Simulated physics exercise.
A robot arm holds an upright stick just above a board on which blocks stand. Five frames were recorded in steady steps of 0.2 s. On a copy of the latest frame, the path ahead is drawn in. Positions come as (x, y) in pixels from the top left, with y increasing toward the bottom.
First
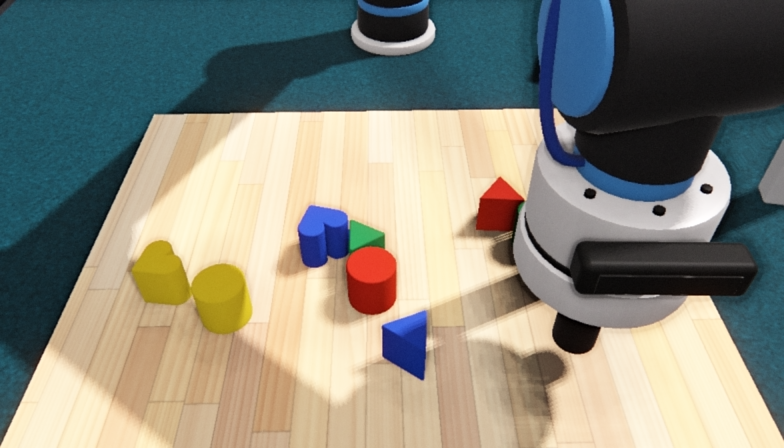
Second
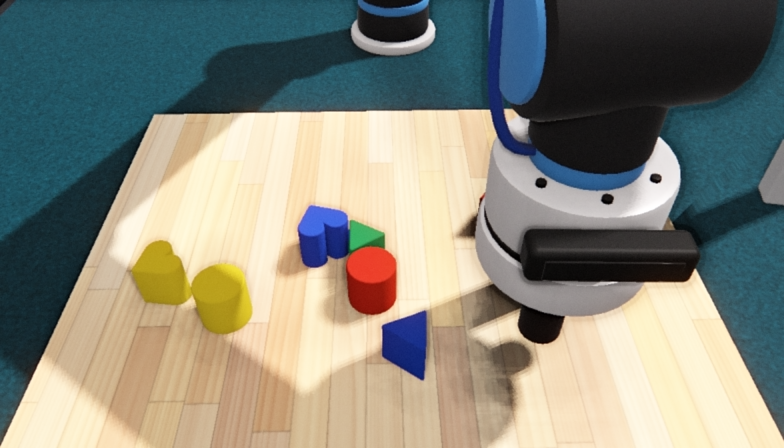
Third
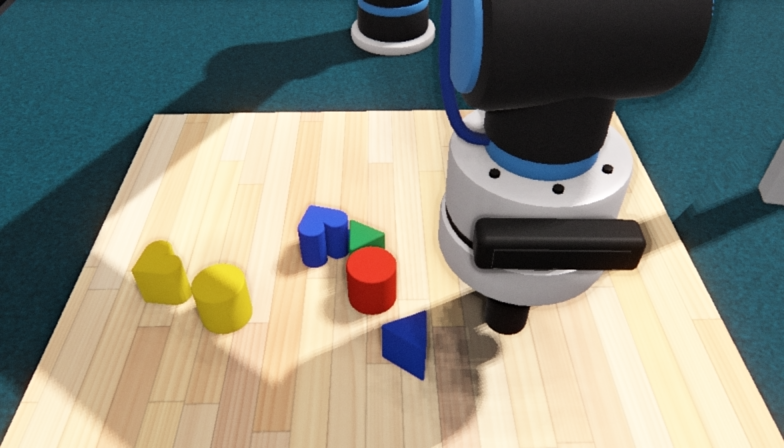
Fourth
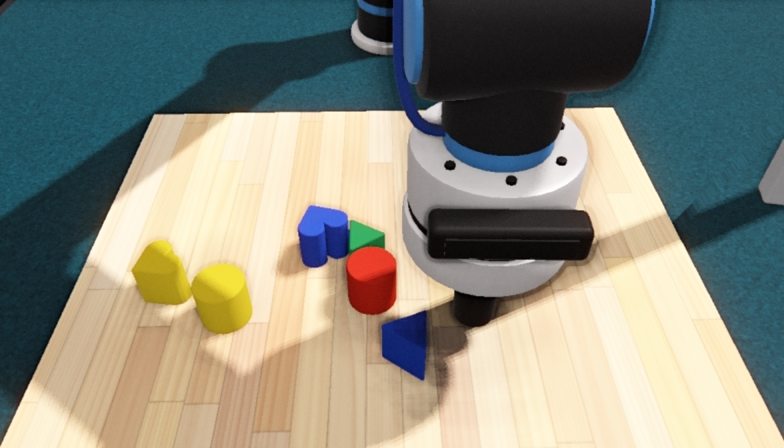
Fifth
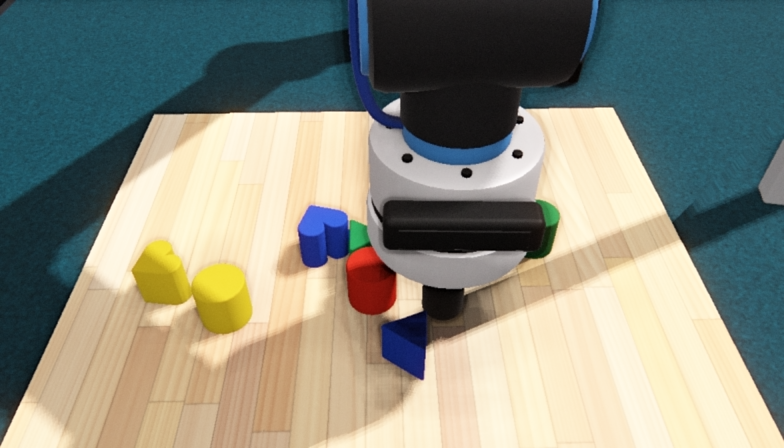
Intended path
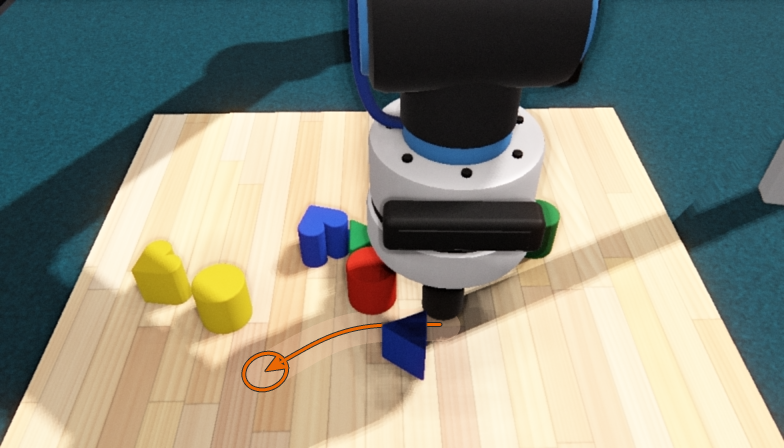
A robot arm holding a short black stick upright moved steadily left and slightly back over a wooden board, nearing the blue triangle and red round block, while the scattered colored blocks stayed still.
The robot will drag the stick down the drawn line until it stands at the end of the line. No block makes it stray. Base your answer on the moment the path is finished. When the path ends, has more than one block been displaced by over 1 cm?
No, that is not how it ends up.
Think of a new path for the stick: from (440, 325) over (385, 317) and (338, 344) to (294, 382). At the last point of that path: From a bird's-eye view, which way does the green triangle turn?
That block twists clockwise.
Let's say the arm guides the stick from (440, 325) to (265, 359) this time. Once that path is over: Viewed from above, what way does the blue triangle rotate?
Short answer: Counterclockwise.
Path on the board, from (440, 325) through (380, 325) and (321, 340) to (265, 371).
The first path, step by step. One third of the way, stick (379, 306); green triangle (361, 231); red round block (361, 261).
Two thirds of the way, stick (317, 321); green triangle (360, 230), turned 15° clockwise; red round block (350, 262).
At the end, stick (260, 352); green triangle (360, 230), turned 15° clockwise; red round block (350, 262); blue triangle in place.
